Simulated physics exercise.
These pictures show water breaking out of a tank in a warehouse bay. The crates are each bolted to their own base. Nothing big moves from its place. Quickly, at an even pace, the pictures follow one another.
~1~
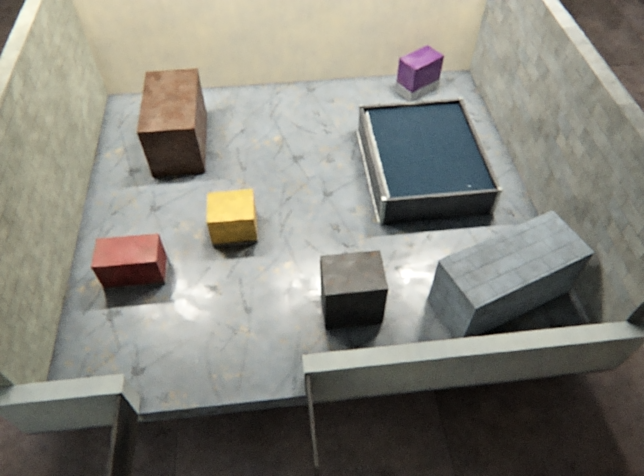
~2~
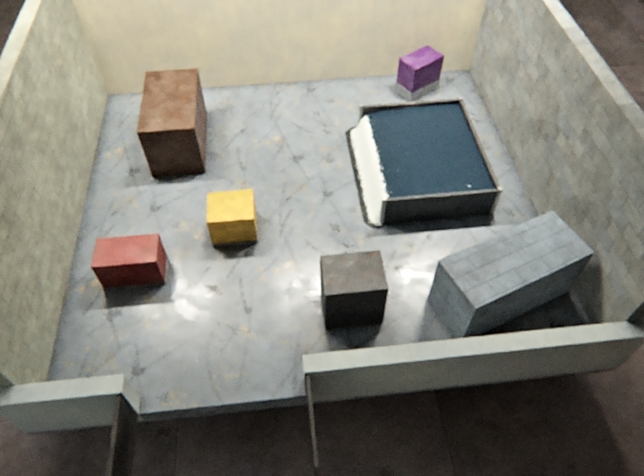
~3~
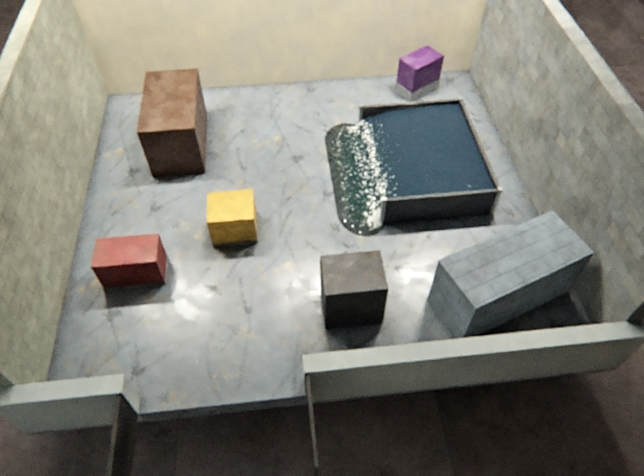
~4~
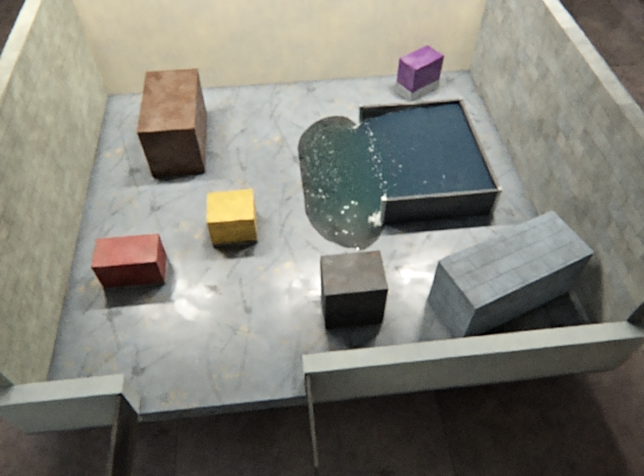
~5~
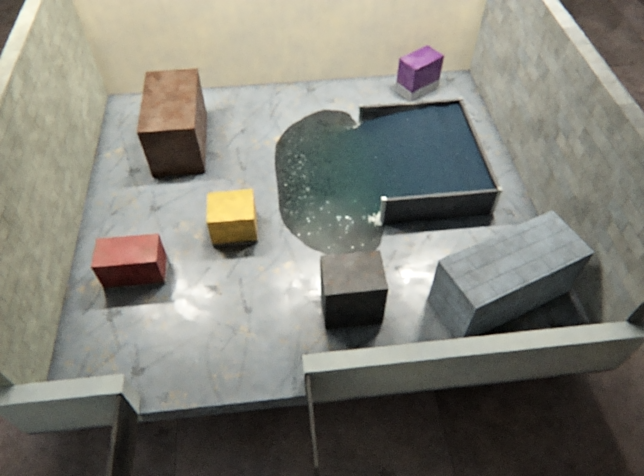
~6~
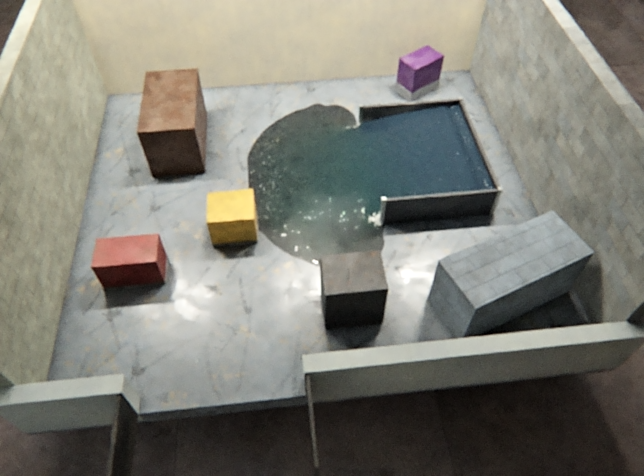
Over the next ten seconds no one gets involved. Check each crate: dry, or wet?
Checked: Purple crate dry, yellow crate wet, red crate wet.
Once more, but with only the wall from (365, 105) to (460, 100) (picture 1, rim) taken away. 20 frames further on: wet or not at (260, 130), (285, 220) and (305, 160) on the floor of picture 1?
The first point is swamped, the second unwetted, the third unwetted.
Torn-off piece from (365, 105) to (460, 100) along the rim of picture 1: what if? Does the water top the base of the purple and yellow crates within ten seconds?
Taking them in turn, the purple crate is overtopped and the yellow crate is overtopped.
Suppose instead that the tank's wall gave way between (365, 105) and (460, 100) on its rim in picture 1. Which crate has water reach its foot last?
The red crate.
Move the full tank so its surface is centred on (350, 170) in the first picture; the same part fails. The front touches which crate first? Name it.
The yellow crate.
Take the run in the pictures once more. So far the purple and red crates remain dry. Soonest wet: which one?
The crate marked red, I say.
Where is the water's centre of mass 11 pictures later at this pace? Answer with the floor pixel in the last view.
Somewhere around (311, 178) in the last view.
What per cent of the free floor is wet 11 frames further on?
Estimated share: Around 45 %.
A moment on, water covers 30 % of the floor; the purple crate not reached, the yellow crate water round its plinth, the red crate not reached.
Next, water covers 45 % of the floor; the purple crate not reached, the yellow crate water round its plinth, the red crate water round its plinth.
Then, water covers 60 % of the floor; the purple crate not reached, the yellow crate water round its plinth, the red crate water round its plinth.
Later, water covers 75 % of the floor; the purple crate water round its plinth, the yellow crate water round its plinth, the red crate water round its plinth.
In the end, water covers 90 % of the floor; the purple crate stayed above the water, the yellow crate was topped, the red crate was topped.
